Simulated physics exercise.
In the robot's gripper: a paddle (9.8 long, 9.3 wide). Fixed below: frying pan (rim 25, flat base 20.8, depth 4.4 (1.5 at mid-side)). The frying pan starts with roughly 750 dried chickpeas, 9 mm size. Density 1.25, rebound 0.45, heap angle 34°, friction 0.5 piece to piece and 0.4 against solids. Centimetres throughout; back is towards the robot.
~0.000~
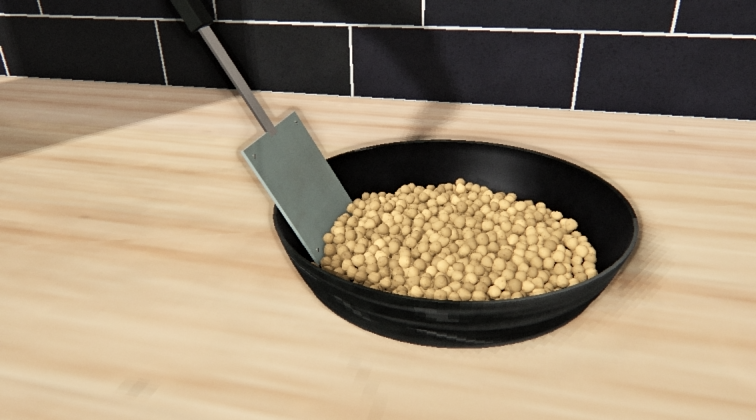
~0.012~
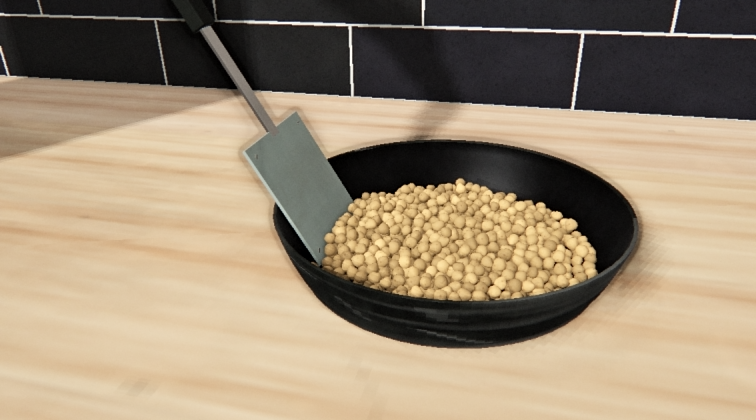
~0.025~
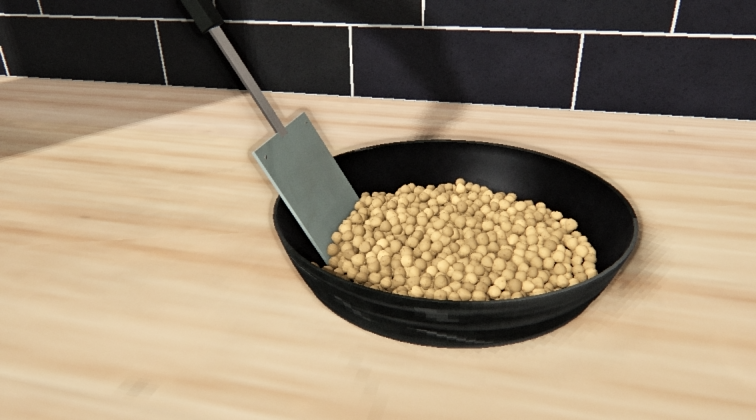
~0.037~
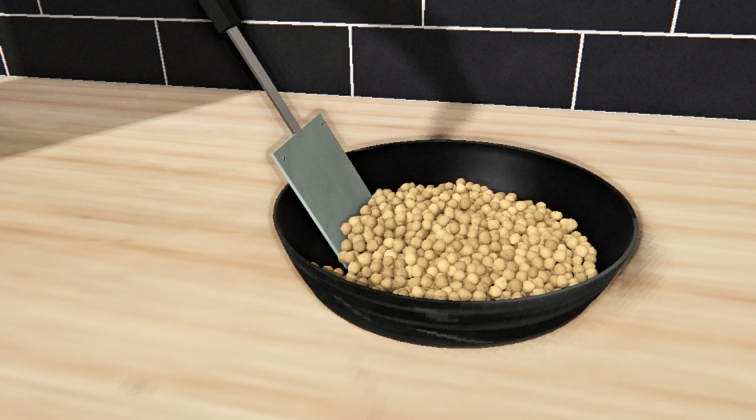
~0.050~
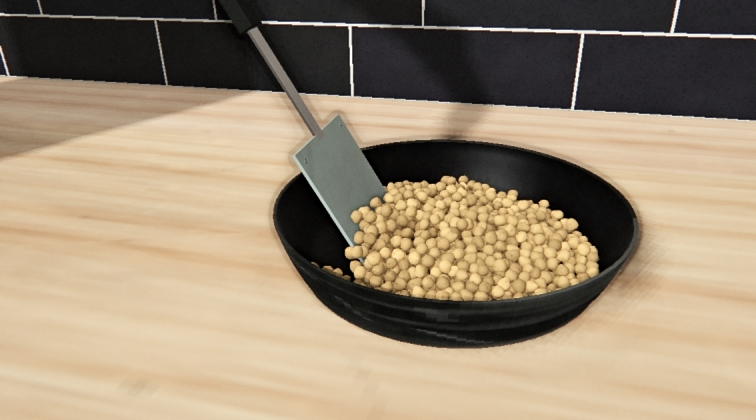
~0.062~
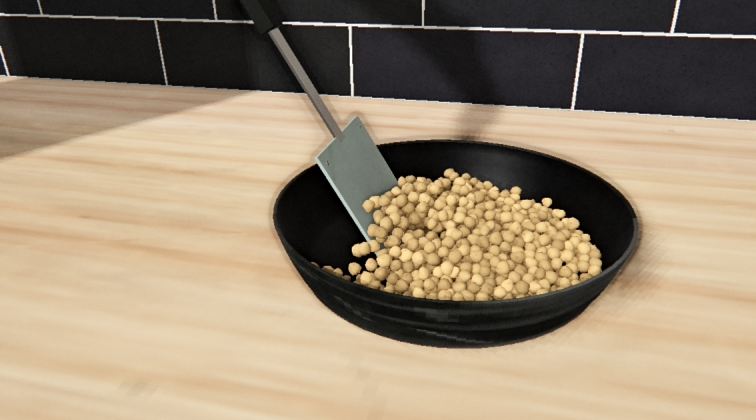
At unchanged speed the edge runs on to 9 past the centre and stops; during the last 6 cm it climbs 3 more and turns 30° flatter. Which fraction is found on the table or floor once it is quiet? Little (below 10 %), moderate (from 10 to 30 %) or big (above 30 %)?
Answer: Moderate; from 10 to 30 % of the dried chickpeas finish on the table or floor.
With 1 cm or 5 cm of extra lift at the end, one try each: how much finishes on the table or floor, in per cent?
Some 15 and 25 per cent.
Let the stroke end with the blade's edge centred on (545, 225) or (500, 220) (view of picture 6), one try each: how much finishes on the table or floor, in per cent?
About 15 and 5 per cent.
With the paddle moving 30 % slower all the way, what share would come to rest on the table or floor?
Then about 15 per cent.
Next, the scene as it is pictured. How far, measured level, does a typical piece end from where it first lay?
About 4 cm.
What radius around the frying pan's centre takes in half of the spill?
Some 30 cm.
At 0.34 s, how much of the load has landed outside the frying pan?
About 20 per cent.
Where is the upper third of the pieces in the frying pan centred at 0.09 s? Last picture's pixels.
Around (467, 223).
After 0.09 s, sloping 59°, highest piece 8 above the table; 746 in the frying pan.
After 0.12 s, sloping 51°, highest piece 10 above the table; 745 in the frying pan, 1 on the blade or in flight.
After 0.34 s, sloping 29°, highest piece 7 above the table; 591 in the frying pan, 138 on the table or floor, 17 on the blade or in flight.
After 1.39 s, sloping 29°, highest piece 4 above the table; 591 in the frying pan, 155 on the table or floor.
At rest, 591 in the frying pan, 155 on the table or floor. That is 21 % on the table or floor.
